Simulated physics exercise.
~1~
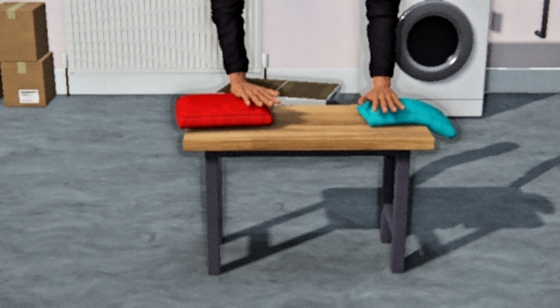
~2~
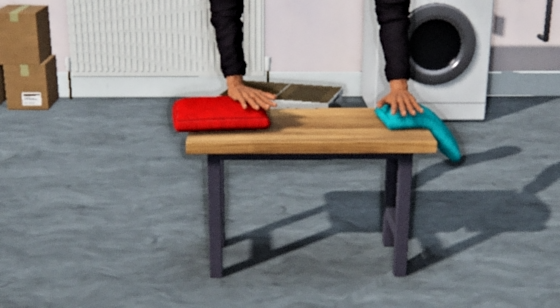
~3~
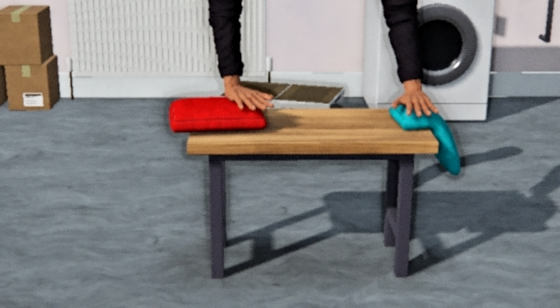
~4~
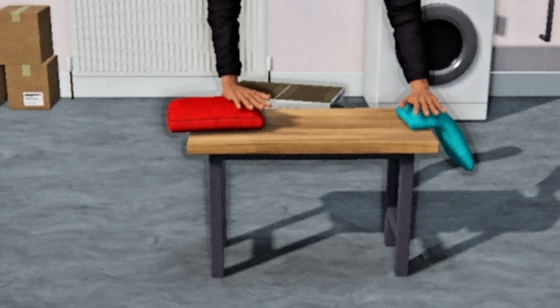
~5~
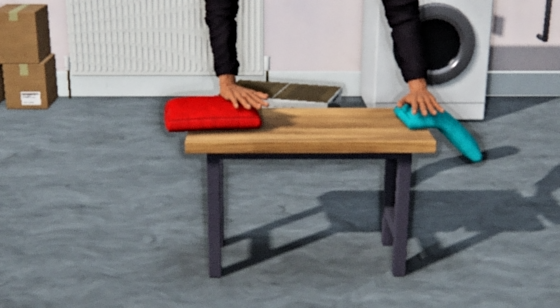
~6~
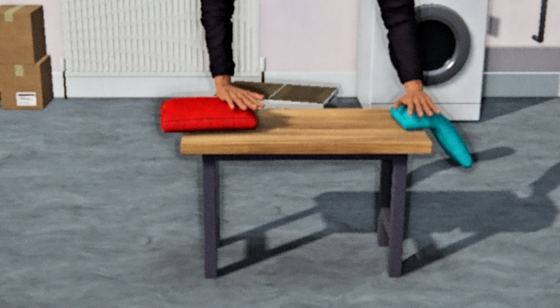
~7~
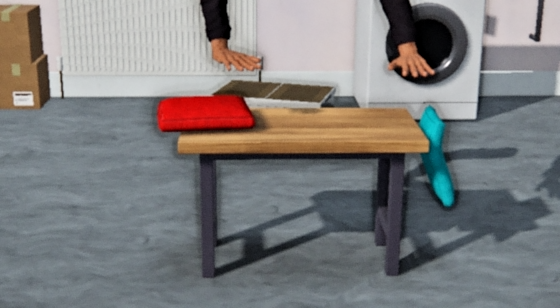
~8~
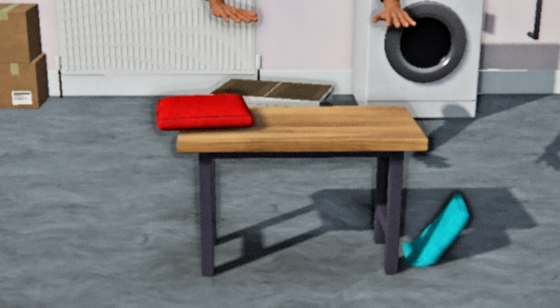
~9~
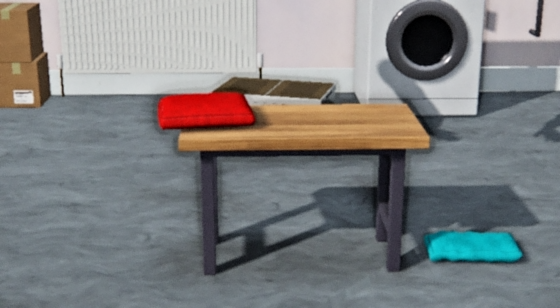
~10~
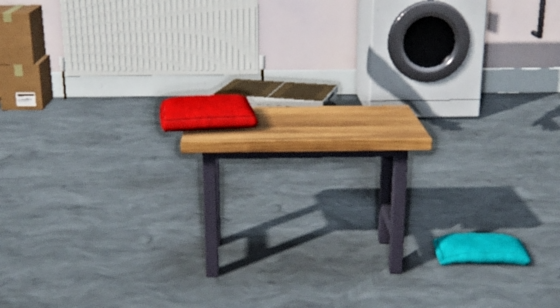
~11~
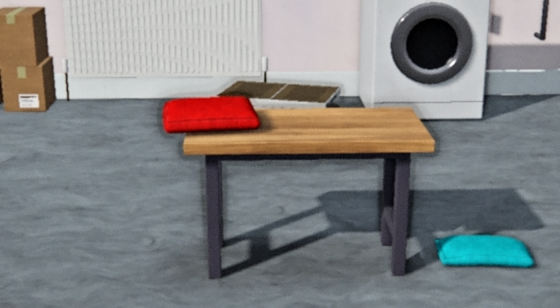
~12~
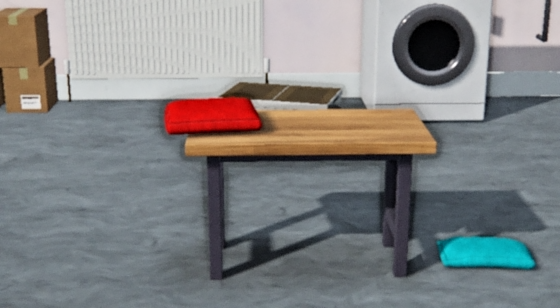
To begin with, two hands rest on a red soft bag and a turquoise sack at opposite ends of a short wooden table with dark legs. The hands ease the items outward, and the turquoise one slides right until it droops well over the edge, while the red one shifts slightly left. Then both hands lift off and draw back out of view. The turquoise sack tips, slips off the right end and drops to the grey floor, where it flops down flat. The red bag stays put, jutting a little past the left end, and both lie still.
